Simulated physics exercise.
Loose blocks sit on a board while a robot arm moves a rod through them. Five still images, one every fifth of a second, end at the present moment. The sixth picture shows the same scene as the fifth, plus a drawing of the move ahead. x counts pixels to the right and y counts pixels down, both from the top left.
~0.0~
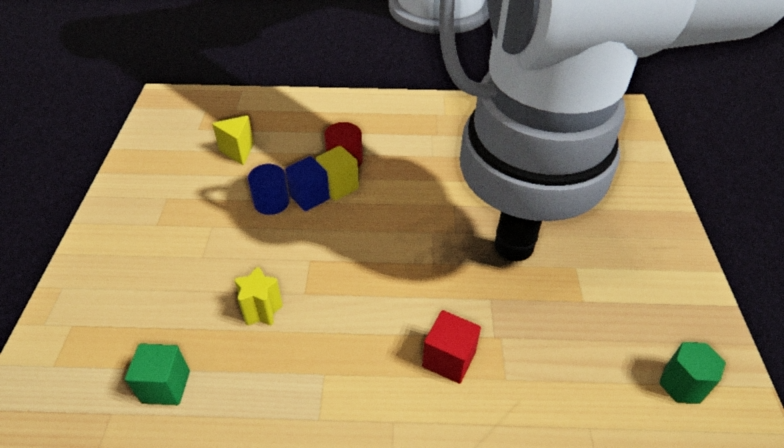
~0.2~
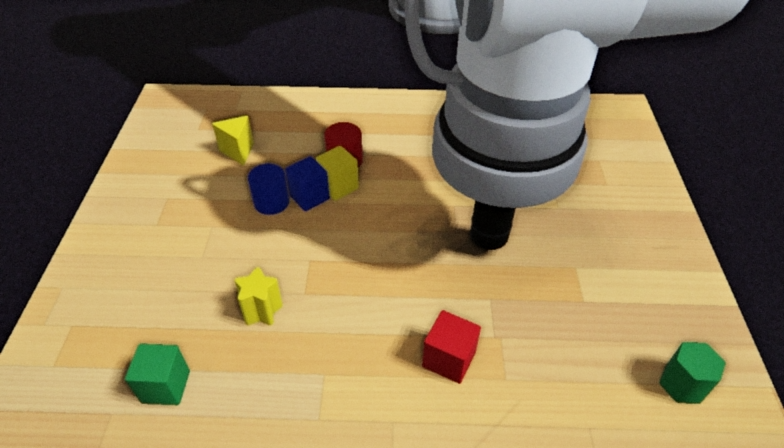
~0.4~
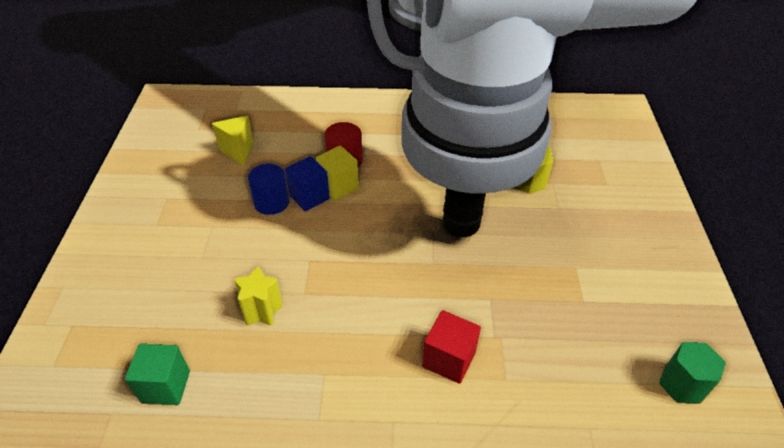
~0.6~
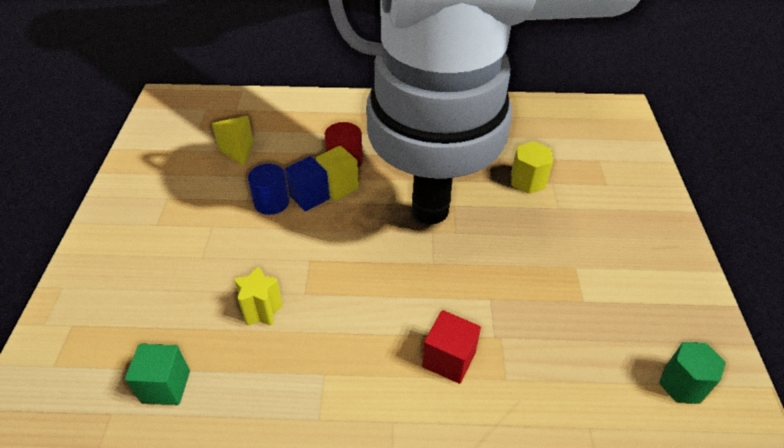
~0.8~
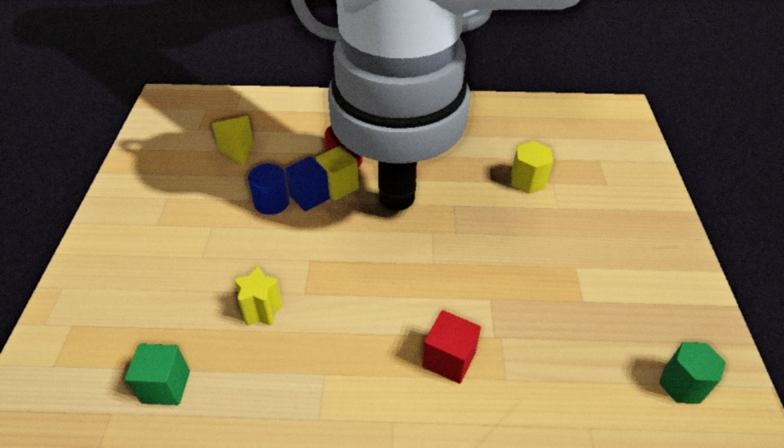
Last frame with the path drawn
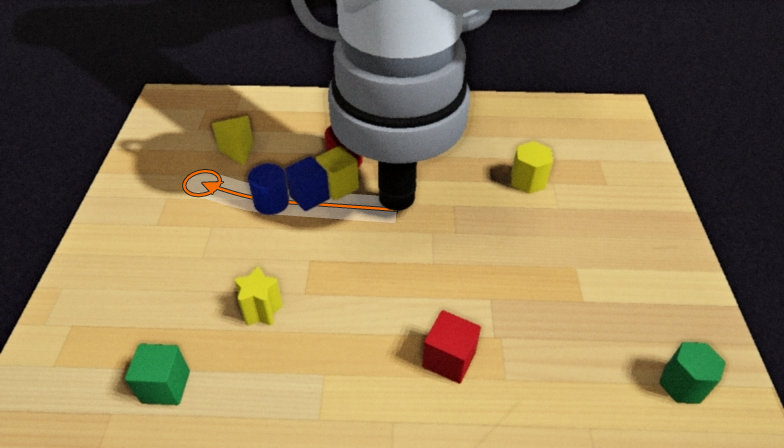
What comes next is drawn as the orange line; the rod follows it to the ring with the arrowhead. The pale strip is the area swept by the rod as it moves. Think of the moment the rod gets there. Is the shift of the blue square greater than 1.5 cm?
Yes, it checks out.
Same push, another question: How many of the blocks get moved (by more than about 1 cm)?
Counting only shifts above 1 cm, I get three or more blocks.
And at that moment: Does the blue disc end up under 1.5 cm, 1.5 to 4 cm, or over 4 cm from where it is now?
Long: Over 4 cm.
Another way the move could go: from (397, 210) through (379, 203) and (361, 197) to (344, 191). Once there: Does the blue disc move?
No, that is not how it ends up.
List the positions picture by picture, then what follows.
The first frame shows rod's lower end (514, 248); yellow triangular block (232, 125); blue disc (266, 175); blue square (306, 170); yellow square (336, 159).
The second frame shows rod (489, 237); blocks still.
The third frame shows rod (461, 225); blocks still.
The fourth frame shows rod (430, 212); blocks still.
The fifth frame shows rod (397, 199); yellow triangular block (232, 125); blue disc (266, 175); blue square (306, 170); yellow square (336, 159).
Drawn move, from (397, 210) via (294, 203), ending at (202, 183).
The first path, step by step. One third of the way, rod (326, 194); blue disc (256, 176); blue square (289, 166), turned 25° clockwise; yellow square (324, 154), turned 45° clockwise.
Two thirds of the way, rod (258, 188); blue disc (217, 173); blue square (251, 150), turned 120° clockwise; yellow square (323, 154), turned 45° clockwise.
At the end, rod (199, 172); yellow triangular block still; blue disc (160, 172); blue square (246, 145), turned 145° clockwise; yellow square (323, 154), turned 45° clockwise.
